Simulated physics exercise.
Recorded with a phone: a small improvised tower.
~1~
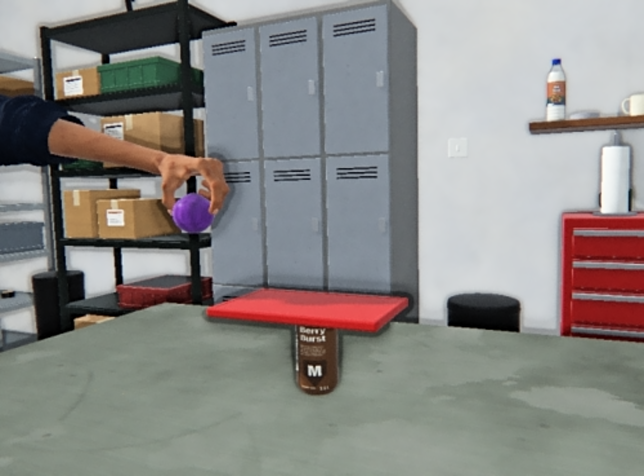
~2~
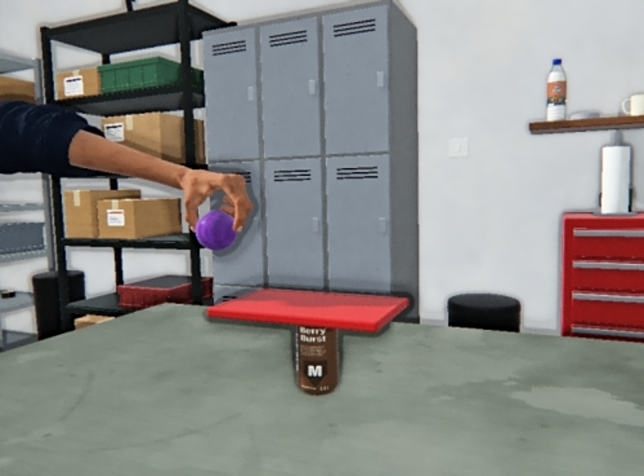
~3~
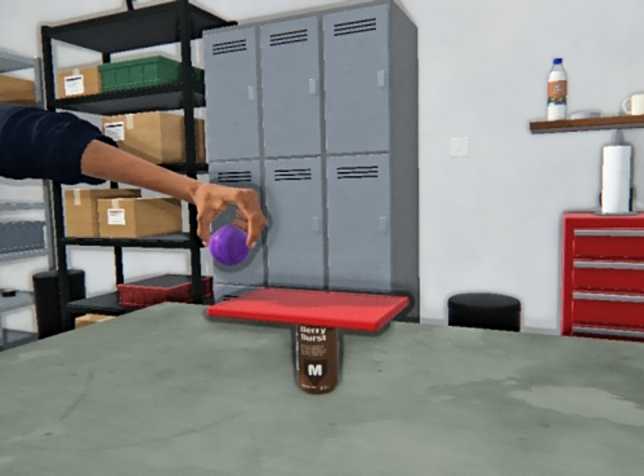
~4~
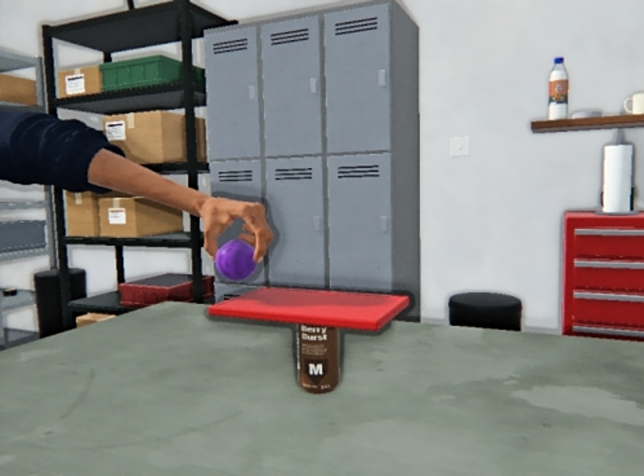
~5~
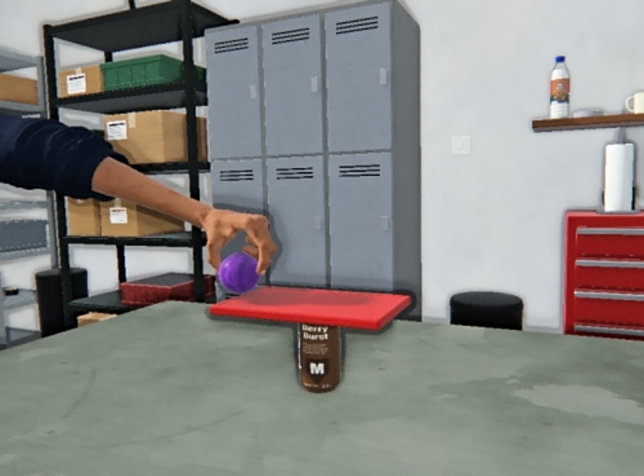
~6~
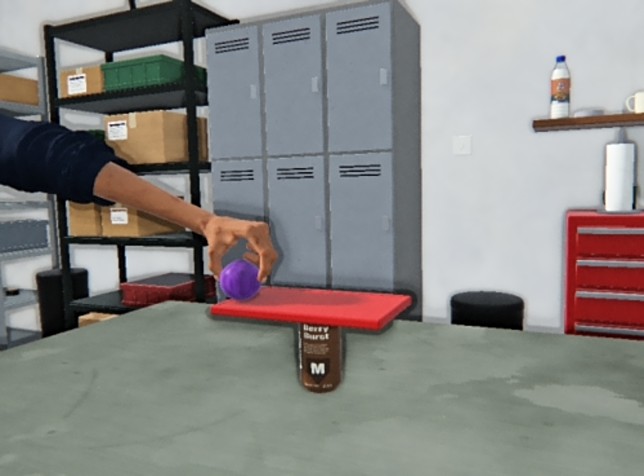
A hand holding a purple onion moved right and downward, then lowered it onto the left end of a red lid balanced across a dark can on a table, fingers still gripping it.
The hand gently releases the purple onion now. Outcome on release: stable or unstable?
A fall.
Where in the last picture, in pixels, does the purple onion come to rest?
About (213, 364).
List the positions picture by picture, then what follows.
Still above its spot; purple onion (194, 214); red lid (310, 307), in the first frame.
Still above its spot; purple onion (217, 230); red lid (310, 307), in the second frame.
Still above its spot; purple onion (230, 246); red lid (310, 306), in the third frame.
Still above its spot; purple onion (237, 260); red lid (311, 306), in the fourth frame.
Still above its spot; purple onion (240, 273); red lid (312, 305), in the fifth frame.
Set down, still held; purple onion (241, 280); red lid (313, 305), in the sixth frame.
Then, 0.40 s past the last view, purple onion now fallen; red lid rocked 69° from its first pose.
Then, 0.80 s past the last view, red lid now fallen; brown can rocked 26° from its first pose.
Finally, fallen, red lid and purple onion; down or leaning hard in the stack, brown can. Final places as the last picture's camera would see them, purple onion near (213, 365). The stack gives way.
